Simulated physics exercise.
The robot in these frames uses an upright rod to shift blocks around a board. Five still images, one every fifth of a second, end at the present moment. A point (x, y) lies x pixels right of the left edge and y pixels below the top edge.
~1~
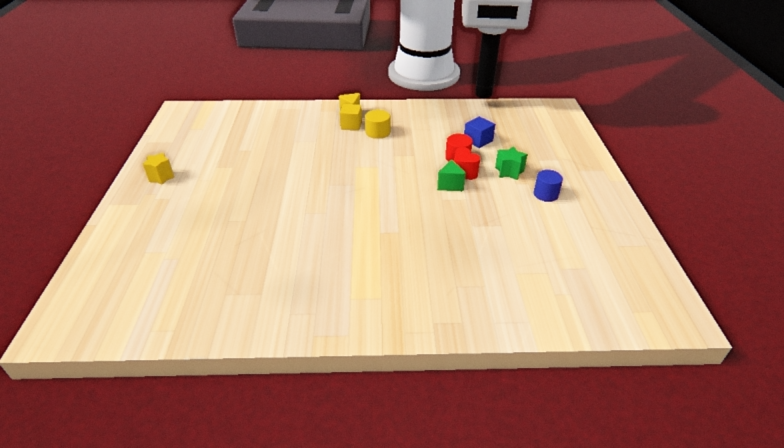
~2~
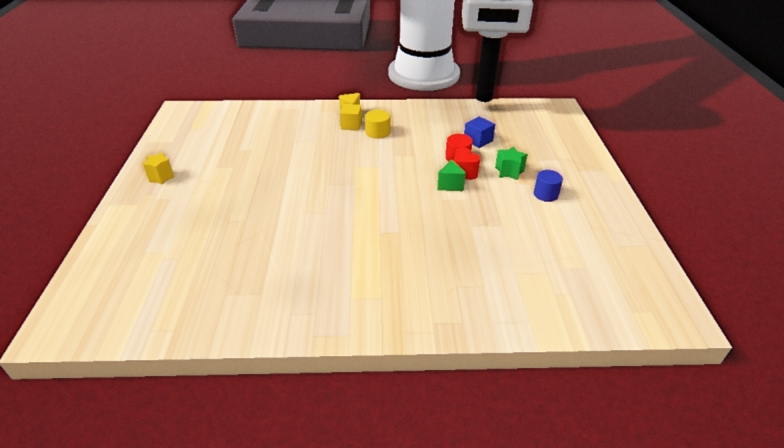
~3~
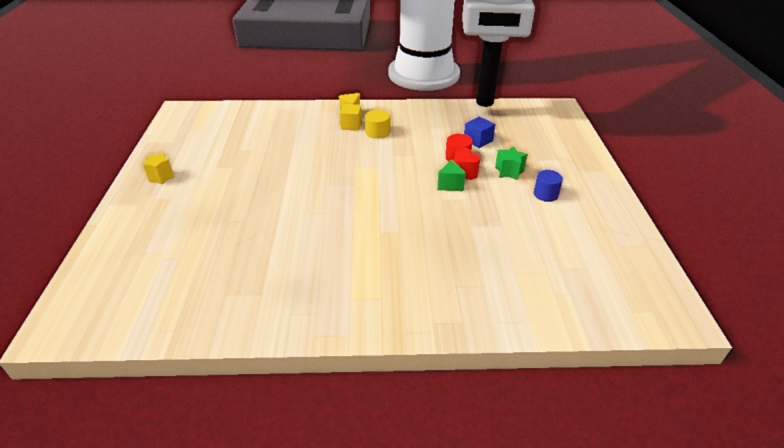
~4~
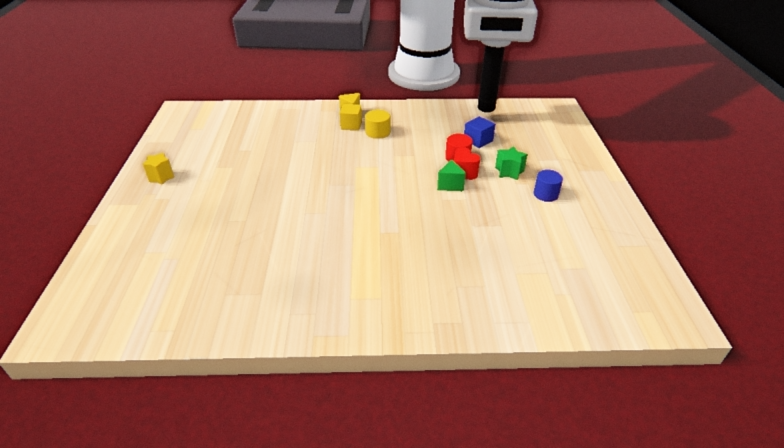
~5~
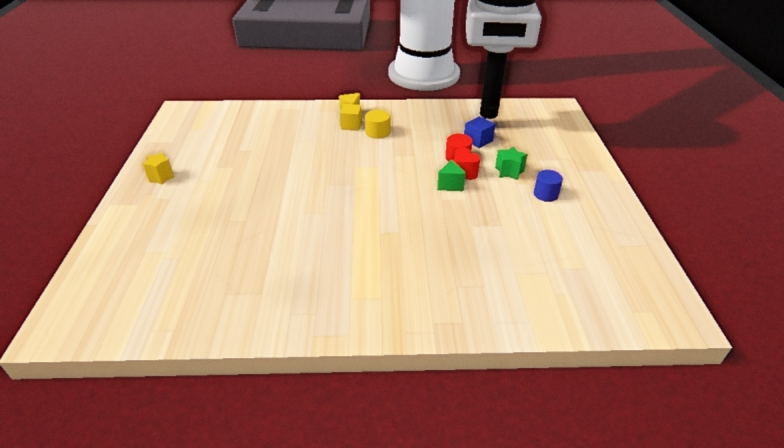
On a light wooden board, a robot's upright black rod edging slightly forward near a blue block, the coloured blocks staying still.
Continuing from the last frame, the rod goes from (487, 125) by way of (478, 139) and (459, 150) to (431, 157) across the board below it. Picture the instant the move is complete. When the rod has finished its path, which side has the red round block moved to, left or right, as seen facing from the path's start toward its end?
Shifts left.
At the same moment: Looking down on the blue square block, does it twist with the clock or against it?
Answer: Anticlockwise.
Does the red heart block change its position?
The answer is yes.
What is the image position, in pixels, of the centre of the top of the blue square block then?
(434, 151)
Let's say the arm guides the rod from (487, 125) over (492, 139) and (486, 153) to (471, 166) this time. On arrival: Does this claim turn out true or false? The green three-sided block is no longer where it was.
That claim is false.
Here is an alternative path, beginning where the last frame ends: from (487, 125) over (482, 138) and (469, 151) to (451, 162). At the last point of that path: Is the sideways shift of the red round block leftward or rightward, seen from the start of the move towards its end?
Answer: Right.
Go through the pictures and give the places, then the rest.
Rod's lower end at (484, 95); green three-sided block at (452, 168); red round block at (460, 140); red heart block at (466, 155); blue square block at (481, 123), in the first frame.
Rod at (484, 99); blocks still, in the second frame.
Rod at (485, 104); blocks still, in the third frame.
Rod at (486, 109); blocks still, in the fourth frame.
Rod at (489, 115); green three-sided block at (452, 168); red round block at (460, 140); red heart block at (466, 155); blue square block at (481, 123), in the fifth frame.
On the path given first. One third of the way, rod at (479, 129); red round block at (458, 141); blue square block at (475, 132), turned 15° anticlockwise.
Two thirds of the way, rod at (459, 140); red round block at (438, 154); red heart block at (466, 161), turned 45° anticlockwise; blue square block at (455, 144), turned 20° anticlockwise.
At the end, rod at (432, 147); green three-sided block at (451, 170); red round block at (428, 166); red heart block at (465, 161), turned 60° anticlockwise; blue square block at (434, 151), turned 55° anticlockwise.
